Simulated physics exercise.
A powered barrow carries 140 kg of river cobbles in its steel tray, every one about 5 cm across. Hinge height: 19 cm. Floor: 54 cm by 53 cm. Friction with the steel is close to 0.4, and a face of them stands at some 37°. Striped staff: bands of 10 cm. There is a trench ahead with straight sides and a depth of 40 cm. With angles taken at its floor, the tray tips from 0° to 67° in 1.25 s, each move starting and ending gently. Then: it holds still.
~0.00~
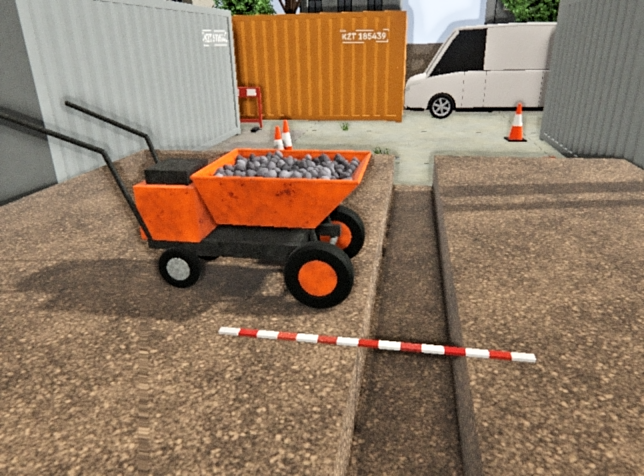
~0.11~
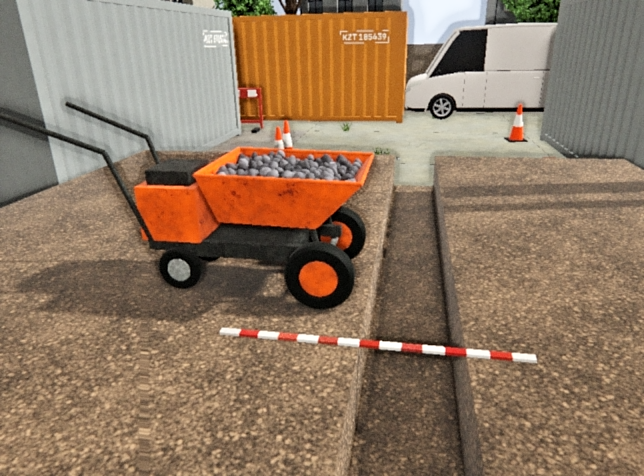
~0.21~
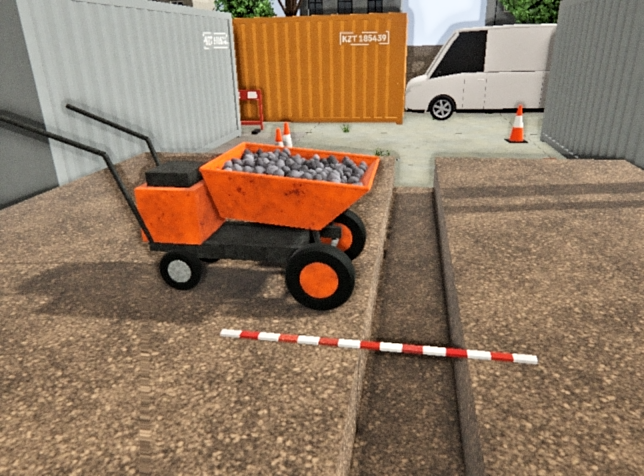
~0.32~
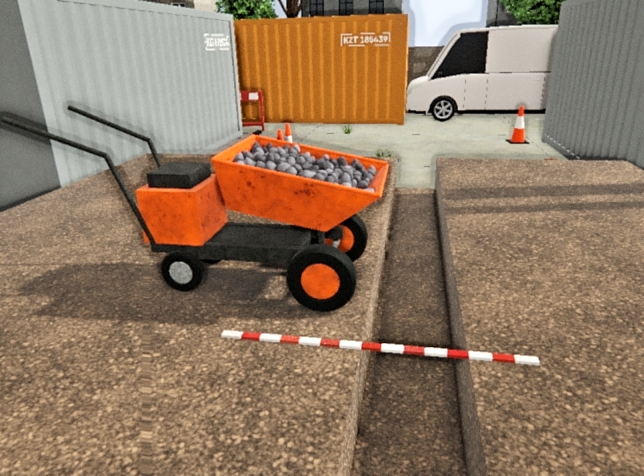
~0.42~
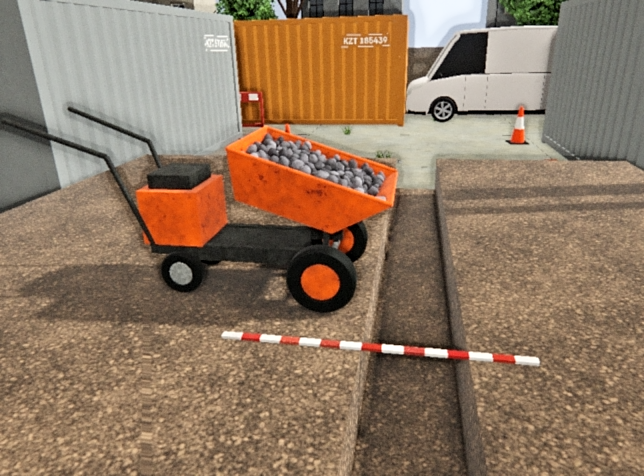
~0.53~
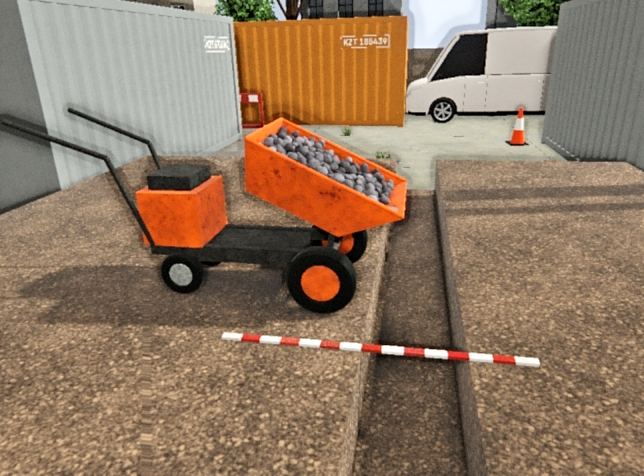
An orange tray heaped with grey stones tilts on a black-wheeled powered barrow at the left of a brown earth yard, seen from slightly above by a still camera. A straight trench runs beside it, crossed by a red-and-white staff, with grey and orange containers, traffic cones and a white van behind. The tray's rear rises, gently then faster, its front lip dipping rightward as the stones shift with it.
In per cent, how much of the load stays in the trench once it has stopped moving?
I would say about 53 per cent.
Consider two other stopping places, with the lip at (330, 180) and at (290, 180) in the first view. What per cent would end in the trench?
Result: Close to 90 then close to 100 per cent.
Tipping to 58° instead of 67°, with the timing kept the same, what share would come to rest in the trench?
In that case some 55 per cent.
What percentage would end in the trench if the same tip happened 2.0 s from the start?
About 60%.
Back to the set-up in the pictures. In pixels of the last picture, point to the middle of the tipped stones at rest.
Their middle ends up near (451, 333).
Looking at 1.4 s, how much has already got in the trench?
I'd say near 20 per cent at that time.
After 0.9 s the floor is at 57°; 100 % in the tray; the foremost stones are at (432, 247).
After 1.4 s the floor is at 67°; 53 % in the tray, 19 % in the trench, 28 % past the trench; the foremost stones are at (522, 300).
After 1.7 s the floor is at 67°; 20 % in the tray, 32 % in the trench, 48 % past the trench; the foremost stones are at (609, 302).
After 3.7 s the floor is at 67°; 0 % in the tray, 53 % in the trench, 47 % past the trench; the foremost stones are past the picture's edge.
